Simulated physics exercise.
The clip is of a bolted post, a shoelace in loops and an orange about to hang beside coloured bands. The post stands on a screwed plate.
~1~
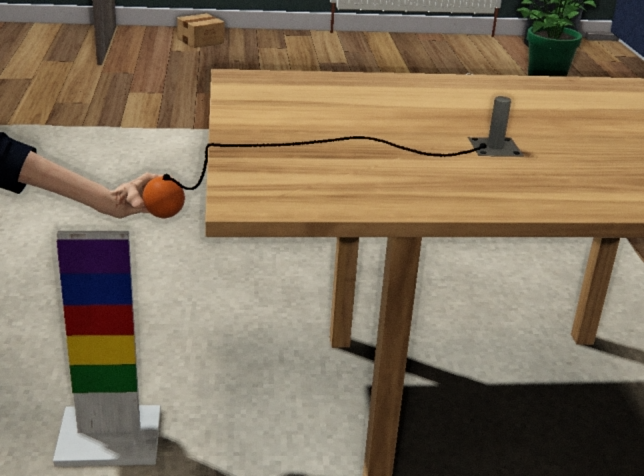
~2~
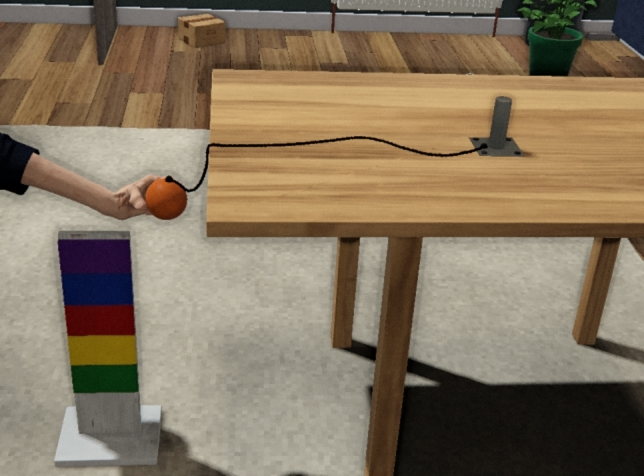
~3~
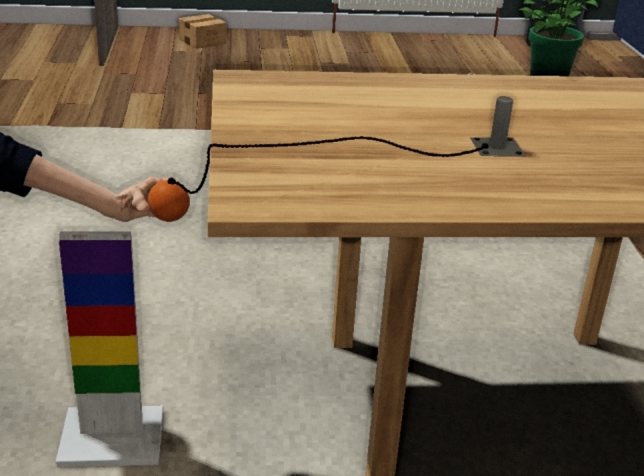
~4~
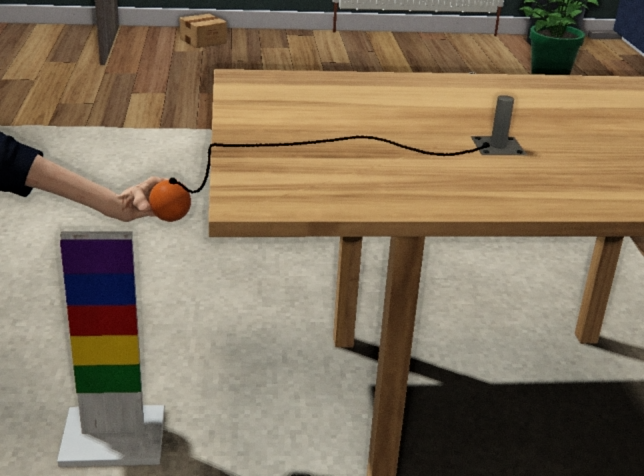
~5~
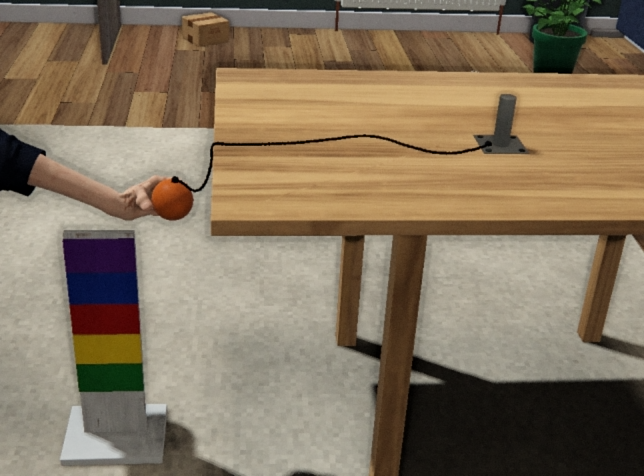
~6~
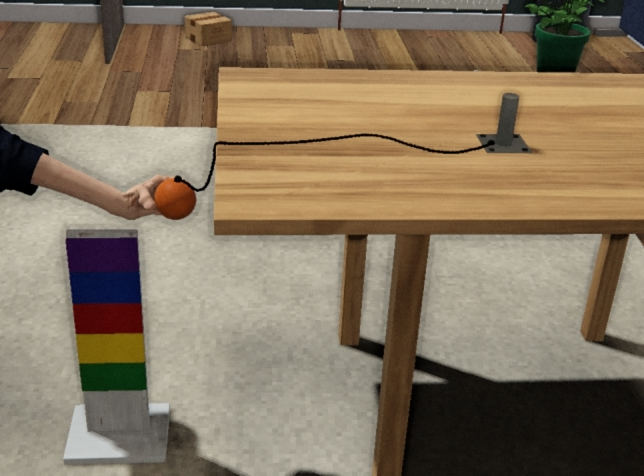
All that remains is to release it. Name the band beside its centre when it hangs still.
Its middle rests at the purple band.
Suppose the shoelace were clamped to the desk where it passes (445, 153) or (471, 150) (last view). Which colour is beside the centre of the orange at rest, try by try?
It would be purple; purple.
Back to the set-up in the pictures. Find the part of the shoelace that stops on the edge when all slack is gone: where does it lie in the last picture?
At (239, 144), roughly.
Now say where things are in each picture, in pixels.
Orange (164, 197); purple (94, 258); blue (96, 290); red (99, 321); yellow (101, 351); green (104, 380), in the first frame.
Orange (166, 199); shoelace through (459, 154) (398, 147) (334, 140) (271, 145) (208, 159), in the second frame.
Orange (169, 201), in the third frame.
Orange (170, 201); shoelace through (461, 153) (400, 146) (336, 140) (273, 145) (210, 159), in the fourth frame.
Orange (172, 200), in the fifth frame.
Orange (175, 199); shoelace through (466, 151) (405, 144) (341, 138) (278, 143) (214, 157), in the sixth frame.
Early on, orange near (244, 251); level with purple.
Midway, orange near (230, 256); level with purple.
Finally, orange near (223, 256); level with purple. The purple one.
